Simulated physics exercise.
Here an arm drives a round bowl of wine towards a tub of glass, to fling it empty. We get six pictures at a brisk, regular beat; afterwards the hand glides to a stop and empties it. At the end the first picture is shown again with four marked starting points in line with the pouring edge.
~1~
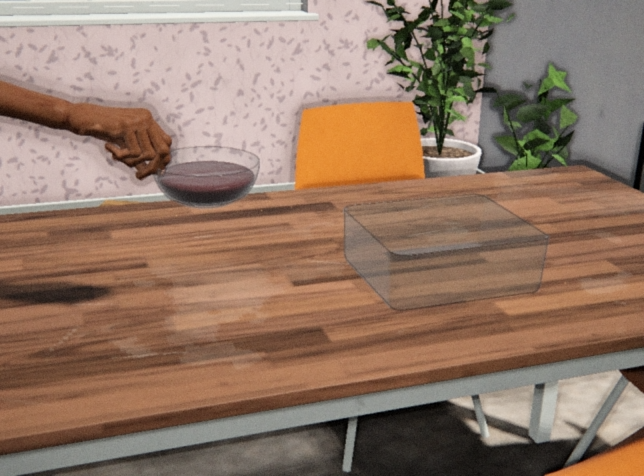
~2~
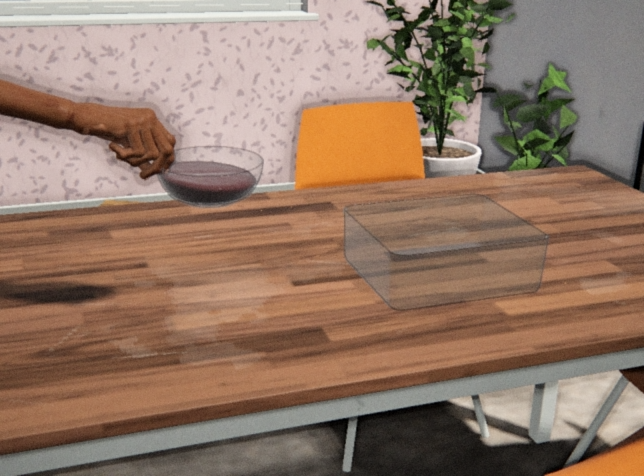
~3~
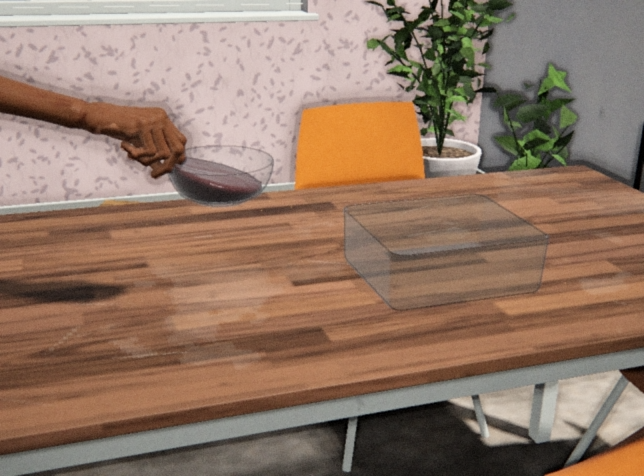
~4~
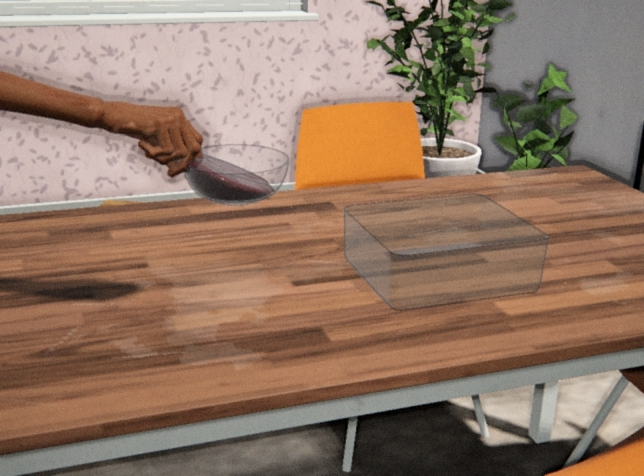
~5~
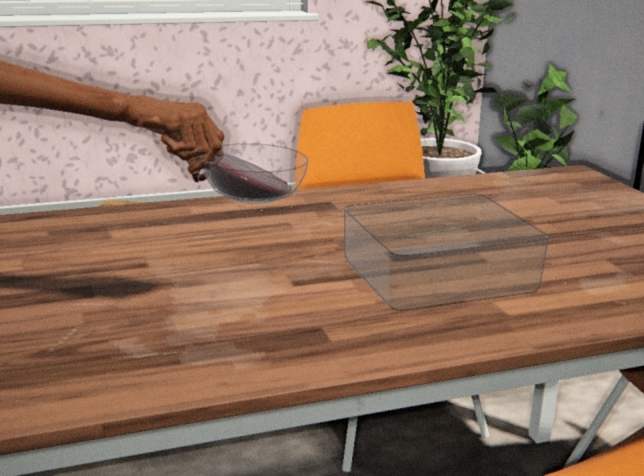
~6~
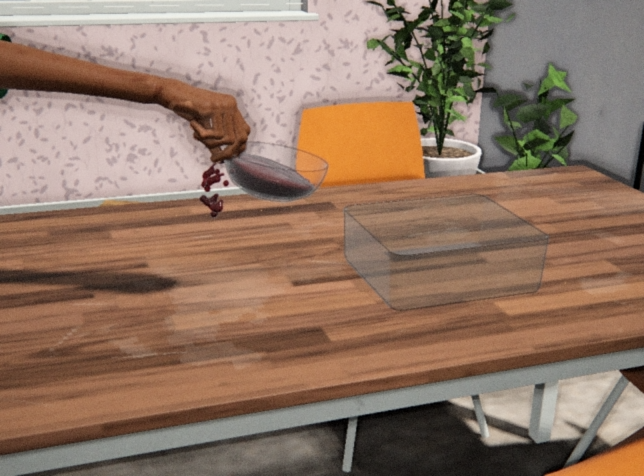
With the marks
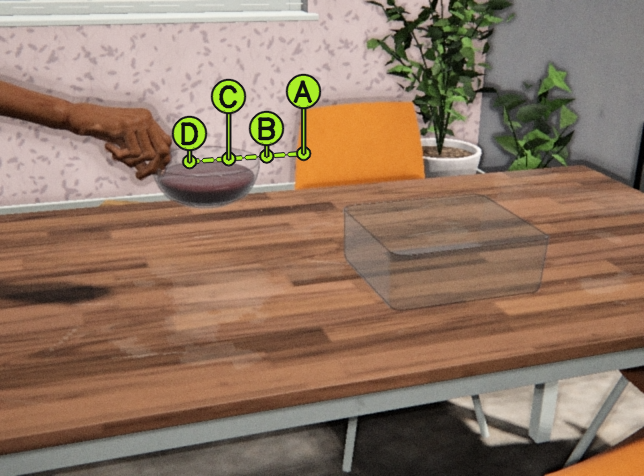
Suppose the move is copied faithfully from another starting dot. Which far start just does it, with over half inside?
Place C just does it.
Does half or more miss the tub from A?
No, that is safe.
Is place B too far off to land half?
No, that is safe.
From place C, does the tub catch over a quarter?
Yes, clearly.
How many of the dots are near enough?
Three.
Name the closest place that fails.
D it is.
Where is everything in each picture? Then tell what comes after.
Upright, lip at (256, 156); tub from (388, 310) to (538, 289); nothing has left yet, in the first frame.
Upright, lip at (260, 156); nothing has left yet, in the second frame.
Upright, lip at (270, 155); nothing has left yet, in the third frame.
Upright, lip at (285, 154); wine is over the rim, down to (180, 164), in the fourth frame.
Tipped about 2°, lip at (304, 155); wine is over the rim, down to (197, 180), in the fifth frame.
Tipped about 10°, lip at (324, 160); wine is over the rim, down to (214, 215), in the sixth frame.
On the marked copy, A at (303, 153); B at (266, 156); C at (228, 158); D at (189, 161).
Choosing A, about 91 % lands in the tub, 7 % falls short.
Choosing B, about 79 % lands in the tub, 11 % falls short and 10 % goes beside or beyond.
Choosing C, about 66 % lands in the tub, 30 % falls short and 5 % goes beside or beyond.
Choosing D, about 25 % lands in the tub, 71 % falls short and 3 % goes beside or beyond.
